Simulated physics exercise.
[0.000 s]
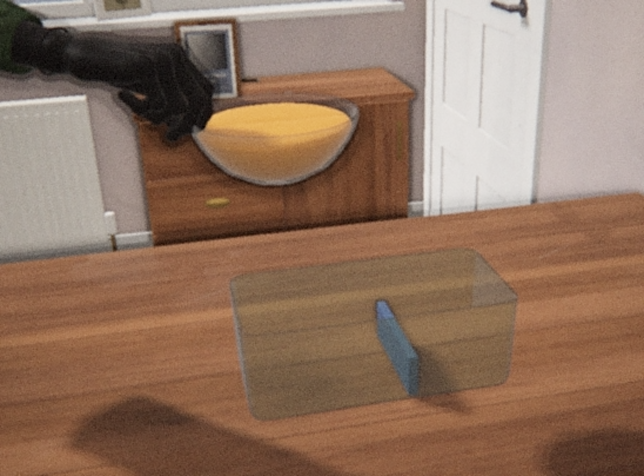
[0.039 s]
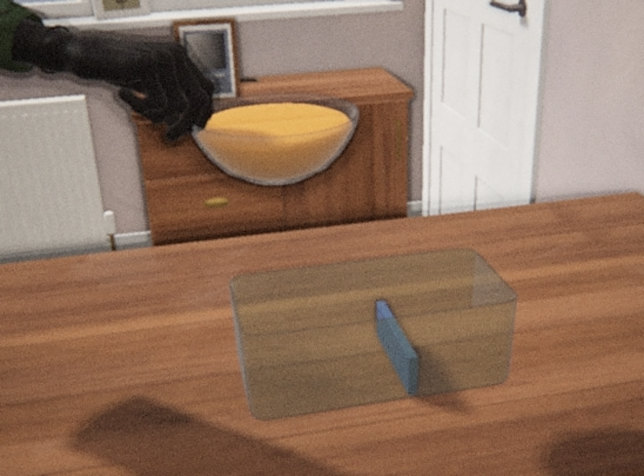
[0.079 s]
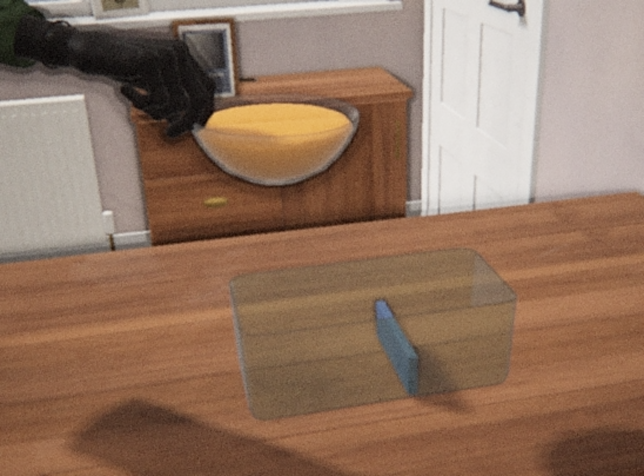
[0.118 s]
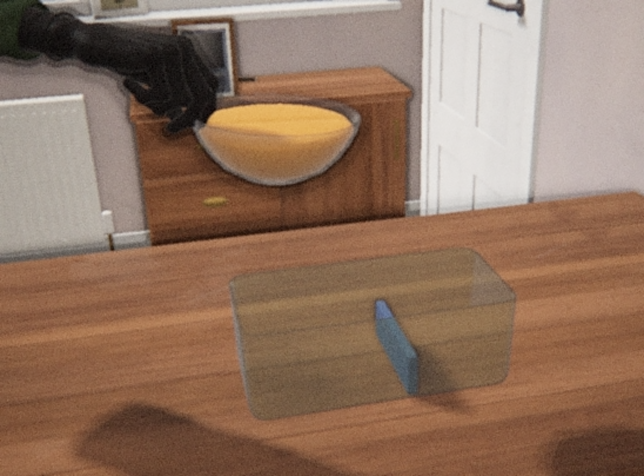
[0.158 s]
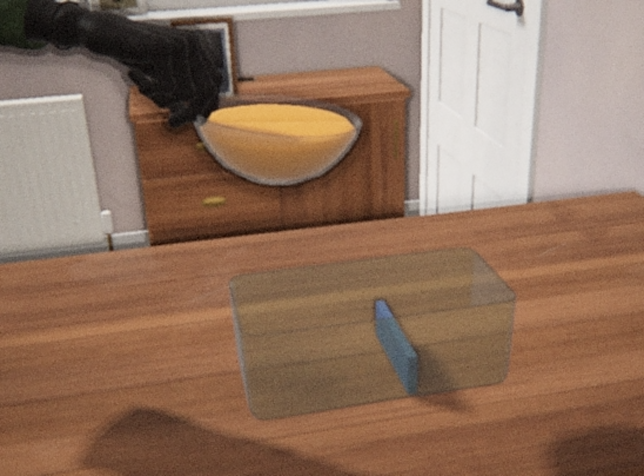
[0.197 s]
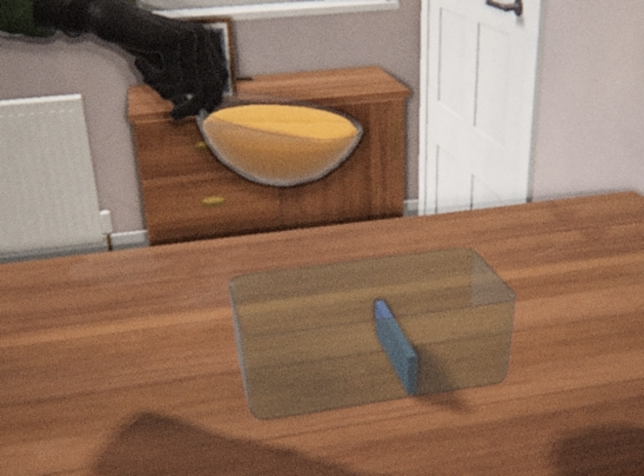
A black-gloved hand at upper left holds a clear rounded bowl of orange juice and gently tilts it rightwards, its right side dipping slightly, while the view stays almost still. Below sits an empty, see-through oblong basin with a short blue wall standing inside, on a brown wooden table. Seen from slightly above, the room behind has a wooden cabinet, a picture frame, a white radiator and a white door.
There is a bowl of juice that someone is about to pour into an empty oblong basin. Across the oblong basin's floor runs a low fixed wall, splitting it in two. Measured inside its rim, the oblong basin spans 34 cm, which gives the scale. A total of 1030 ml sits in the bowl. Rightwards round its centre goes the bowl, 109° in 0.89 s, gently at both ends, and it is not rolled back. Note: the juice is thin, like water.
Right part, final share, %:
58 %.
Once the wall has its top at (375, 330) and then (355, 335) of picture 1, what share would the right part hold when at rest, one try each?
Respectively 80 and 85 %.
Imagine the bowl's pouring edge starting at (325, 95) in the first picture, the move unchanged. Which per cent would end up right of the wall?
Then I'd expect something near 40 per cent.
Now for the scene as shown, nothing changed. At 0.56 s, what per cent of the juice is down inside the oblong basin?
About 18%.
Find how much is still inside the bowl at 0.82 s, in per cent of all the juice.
I reckon near 0 per cent still sits there.
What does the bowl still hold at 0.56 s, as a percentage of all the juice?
Roughly 22 per cent.
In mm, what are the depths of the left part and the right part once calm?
Final reading - left some 12 mm, right some 30 mm.
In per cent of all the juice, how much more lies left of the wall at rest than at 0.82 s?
Some 8 per cent.
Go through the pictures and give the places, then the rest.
It leans 0°; its right rim is at (355, 108); the juice meets the walls at (194, 129) and (350, 115); the oblong basin's rim runs from (235, 307) to (496, 273); the wall's top is at (396, 329), in the first picture.
It leans 1°; its right rim is at (355, 109); the juice meets the walls at (194, 129) and (350, 116), in the second picture.
It leans 2°; its right rim is at (356, 111); the juice meets the walls at (195, 127) and (349, 117), in the third picture.
It leans 5°; its right rim is at (357, 114); the juice meets the walls at (196, 126) and (350, 119), in the fourth picture.
It leans 8°; its right rim is at (358, 120); the juice meets the walls at (199, 124) and (352, 121), in the fifth picture.
It leans 13°; its right rim is at (359, 126); the juice meets the walls at (202, 123) and (355, 123), in the sixth picture.
Then, 0.56 s in, the tilt is 75° and 21 per cent is still to pour, 1 is left of the wall and 17 right of it.
Then, 0.82 s in, the tilt is 107° and 0 per cent is still to pour, 29 is left of the wall and 56 right of it.
Then, 1.09 s in, the tilt is 109° and 0 per cent is still to pour, 36 is left of the wall and 59 right of it.
Then, 1.39 s in, the tilt is 109° and 0 per cent is still to pour, 37 is left of the wall and 58 right of it.
Finally, 37 per cent lies left of the wall, 58 right of it and 5 outside.
